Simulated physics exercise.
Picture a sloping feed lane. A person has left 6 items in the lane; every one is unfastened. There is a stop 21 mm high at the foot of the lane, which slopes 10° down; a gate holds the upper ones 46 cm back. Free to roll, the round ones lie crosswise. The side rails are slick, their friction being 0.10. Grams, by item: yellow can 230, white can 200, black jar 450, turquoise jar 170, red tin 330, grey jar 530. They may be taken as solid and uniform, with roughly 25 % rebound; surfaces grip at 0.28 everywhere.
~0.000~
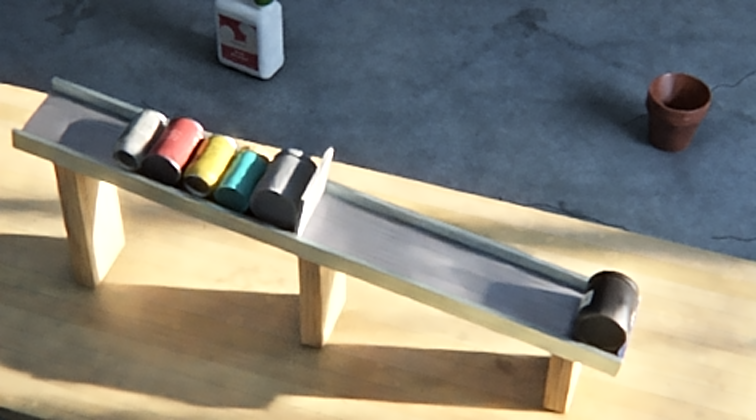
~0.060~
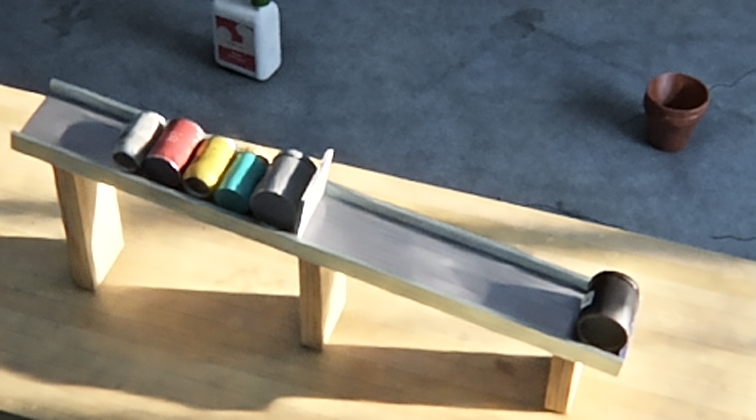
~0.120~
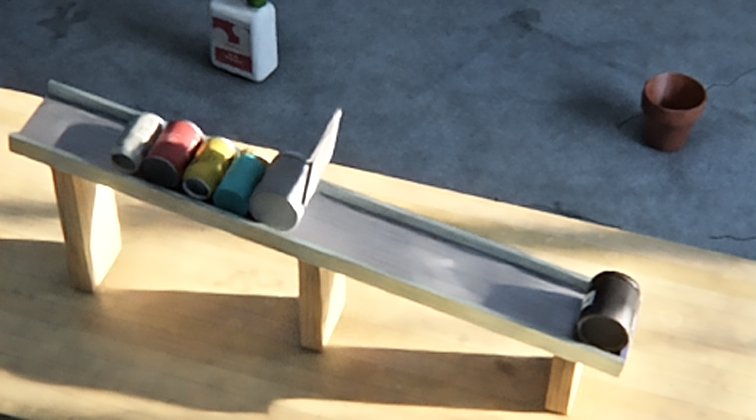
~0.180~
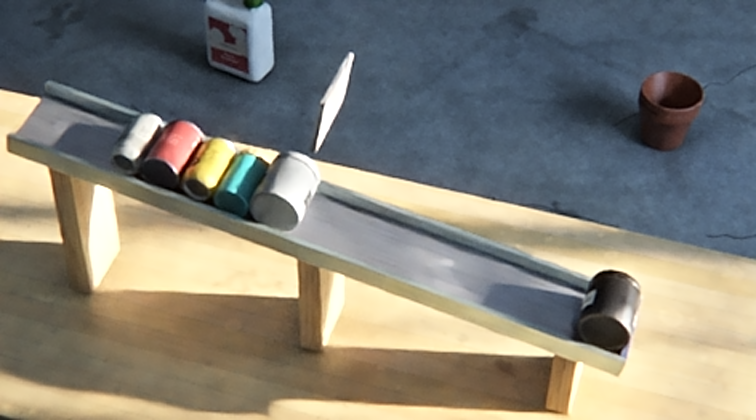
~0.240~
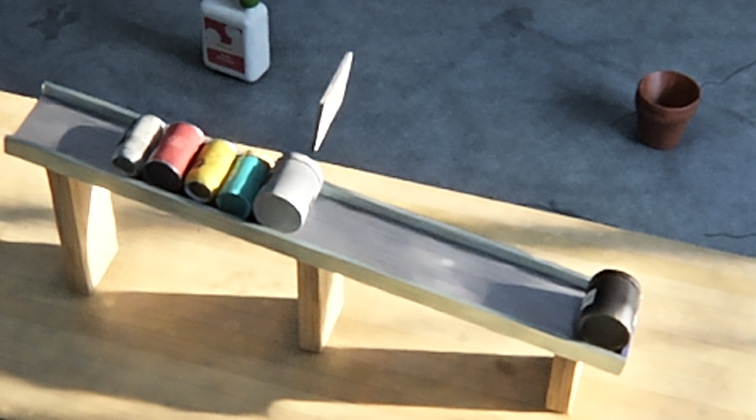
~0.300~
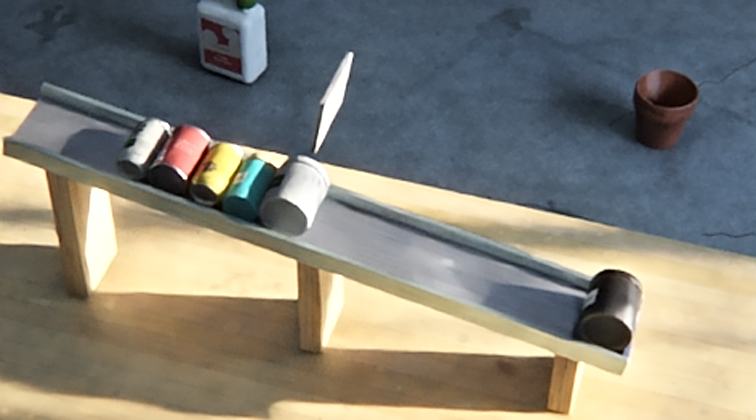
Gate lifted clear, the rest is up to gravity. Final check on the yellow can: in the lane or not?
It is going to stay aboard.
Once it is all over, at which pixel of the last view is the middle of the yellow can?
Close to (484, 270).
After 0.60 s, leader 41 cm from the stop; yellow can near (278, 196).
After 0.90 s, leader 21 cm from the stop; yellow can near (395, 238).
After 1.00 s, leader 12 cm from the stop; yellow can near (446, 256).
At rest (1.7 s), all 6 in the lane. In the last view, yellow can near (484, 270).
